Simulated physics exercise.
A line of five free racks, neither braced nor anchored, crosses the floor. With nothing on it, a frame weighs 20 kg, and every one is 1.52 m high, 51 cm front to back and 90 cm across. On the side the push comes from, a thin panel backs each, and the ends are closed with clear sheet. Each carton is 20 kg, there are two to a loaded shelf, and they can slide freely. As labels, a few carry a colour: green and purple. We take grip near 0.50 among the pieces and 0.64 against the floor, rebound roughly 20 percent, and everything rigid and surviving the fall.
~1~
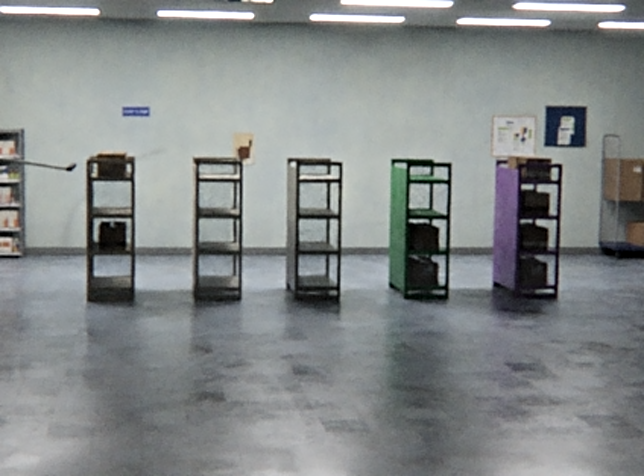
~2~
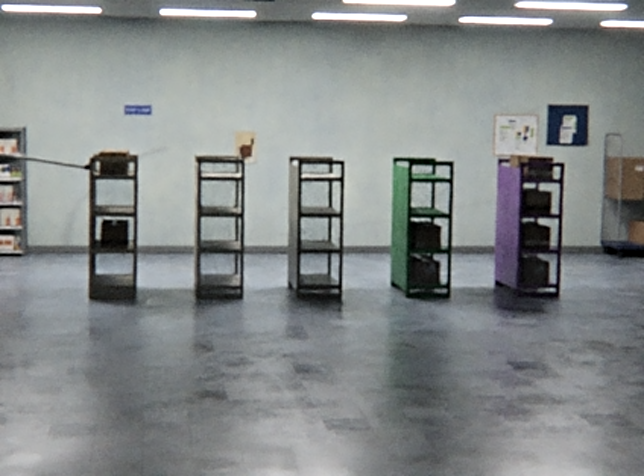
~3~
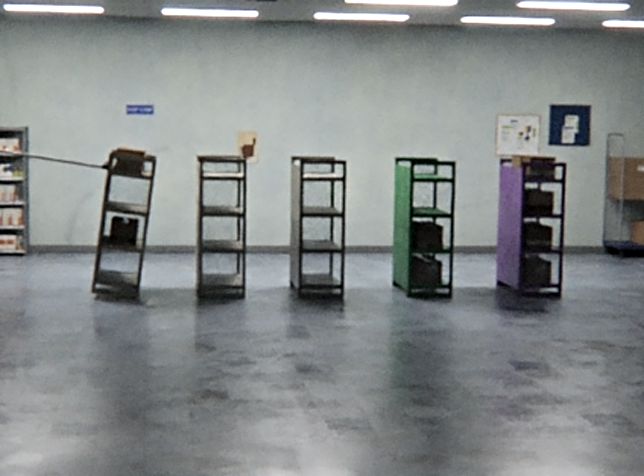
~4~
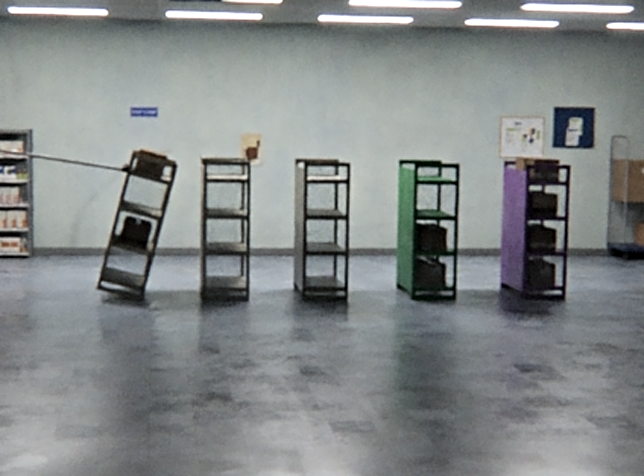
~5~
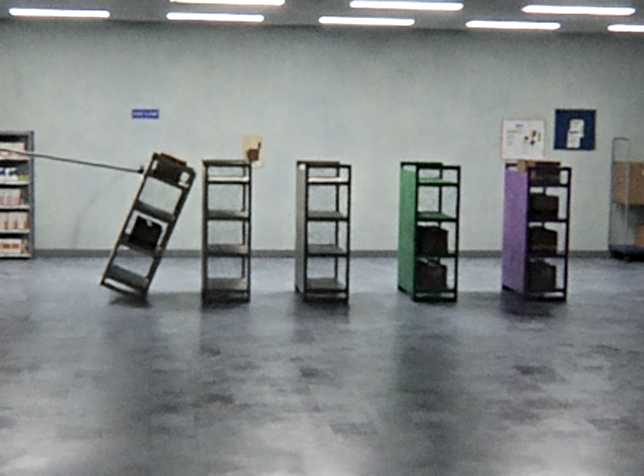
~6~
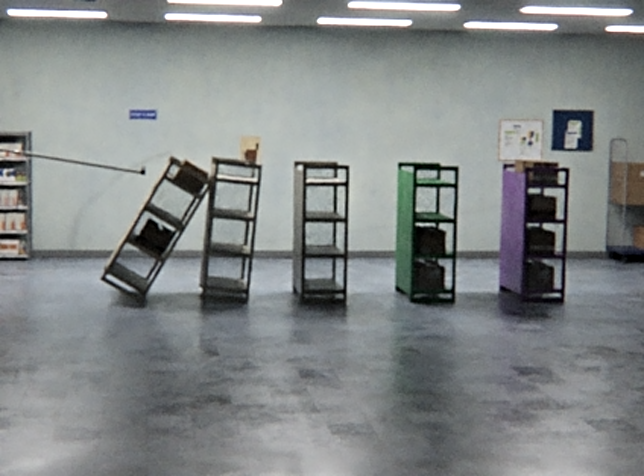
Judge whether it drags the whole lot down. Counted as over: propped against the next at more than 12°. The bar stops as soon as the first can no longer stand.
The domino run doesn't finish.
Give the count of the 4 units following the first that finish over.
The count is 2.
Then, 0.25 s past the last view, 2 cartons spilt or dropped; 1 of the 4 other units over.
Then, 0.55 s past the last view, 4 cartons spilt or dropped; 2 of the 4 other units over.
In the end, 4 cartons spilt or dropped; 2 of the 4 other units over; green unit 7° from how it stood; purple unit unmoved. Two left standing. From the last view, middles, green unit near (434, 228), purple unit near (533, 231).
